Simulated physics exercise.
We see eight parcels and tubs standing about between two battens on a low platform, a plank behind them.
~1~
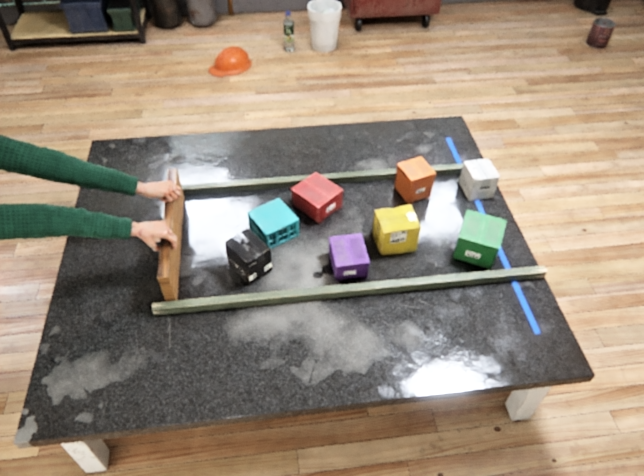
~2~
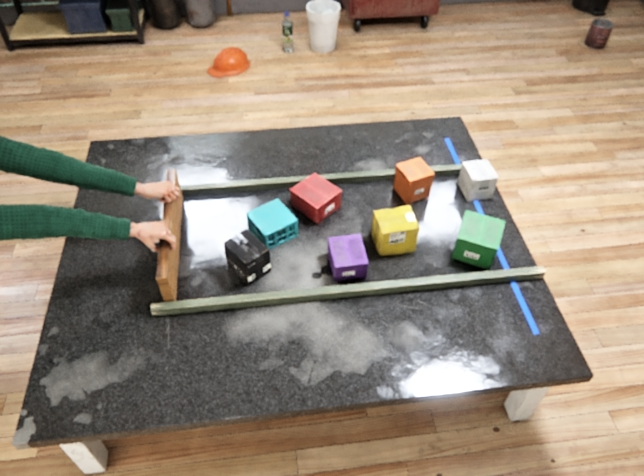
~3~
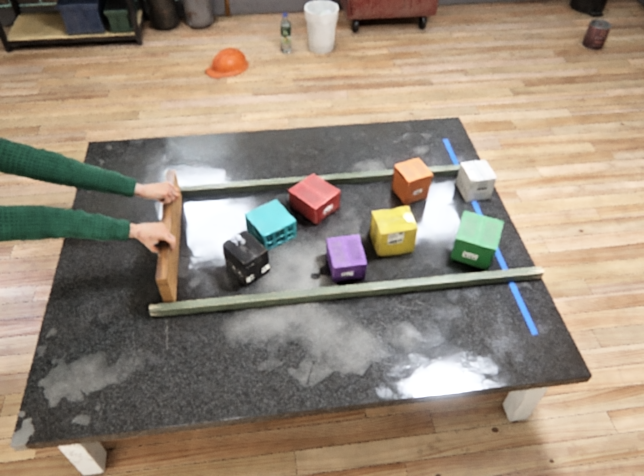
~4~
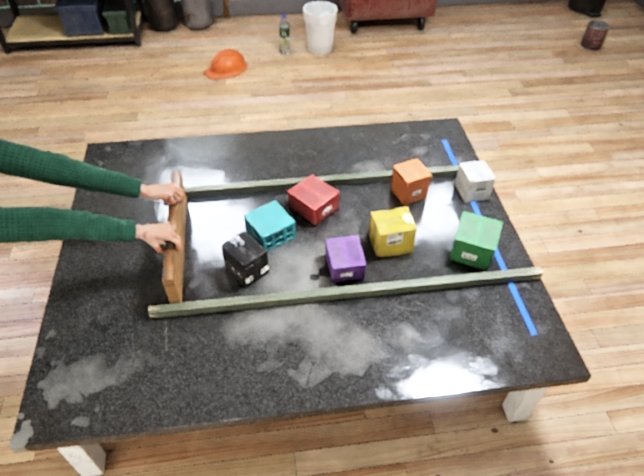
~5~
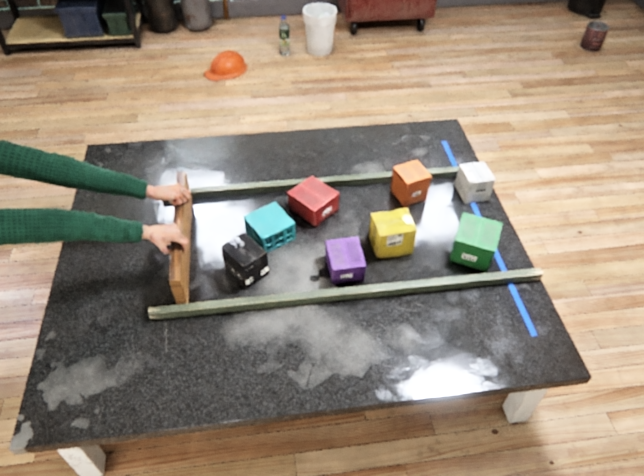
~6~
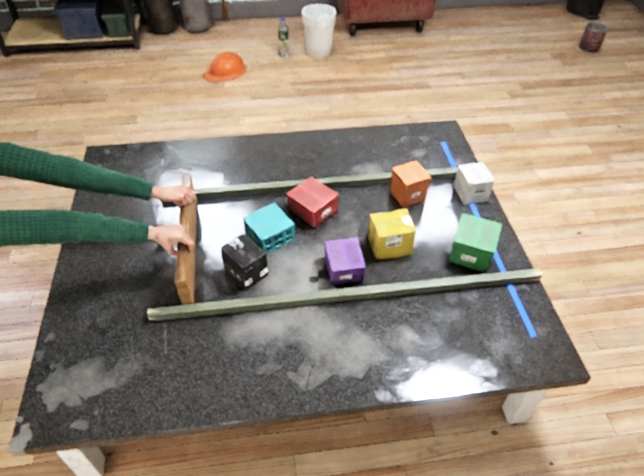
A wooden plank, held upright by two green-sleeved hands, stayed still at first and then slid slightly right between two strips toward the coloured blocks, which sat unmoved on the dark tabletop.
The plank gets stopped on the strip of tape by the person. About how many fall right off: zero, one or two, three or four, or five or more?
I expect five or a larger number to end up below.
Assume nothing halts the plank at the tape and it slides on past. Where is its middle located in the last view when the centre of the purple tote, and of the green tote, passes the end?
The middle would be close to (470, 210) and then close to (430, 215).
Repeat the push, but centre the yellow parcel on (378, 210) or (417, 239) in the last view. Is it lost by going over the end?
In turn it falls; comes down.
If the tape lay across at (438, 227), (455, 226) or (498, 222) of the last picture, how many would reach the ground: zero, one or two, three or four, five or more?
In the order of the places given: 1 or 2; one or two; five or over.
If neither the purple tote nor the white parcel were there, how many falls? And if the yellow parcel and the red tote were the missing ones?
That gives 3 for the first pair taken away and 3 for the second.
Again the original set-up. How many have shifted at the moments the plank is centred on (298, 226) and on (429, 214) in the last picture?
Moved so far: 4, later 8.
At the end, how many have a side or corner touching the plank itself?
Tally at the end: 3.
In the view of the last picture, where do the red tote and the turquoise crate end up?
Final spots - red tote (484, 179), turquoise crate (501, 216).
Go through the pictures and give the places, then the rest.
White parcel (479, 180); green tote (479, 240); orange tote (414, 181); plank (172, 232); tape (486, 220), in the first frame.
Green tote (478, 241); black parcel (248, 257), in the second frame.
Orange tote (411, 182); turquoise crate (271, 225), in the third frame.
White parcel (475, 182); purple tote (345, 259), in the fourth frame.
Green tote (475, 243); red tote (313, 201), in the fifth frame.
White parcel (474, 184); green tote (474, 244); orange tote (409, 185); plank (187, 236); tape (481, 223), in the sixth frame.
Soon after, none off yet; white parcel at rest near (474, 184); green tote at rest near (474, 244); orange tote at rest near (409, 185).
After that, none off yet; white parcel at rest near (474, 184); green tote displaced a little near (482, 242); orange tote displaced about its own width near (428, 181).
In the end, the number that fall off is five or more; gone, purple tote, yellow parcel, orange tote, green tote and white parcel.
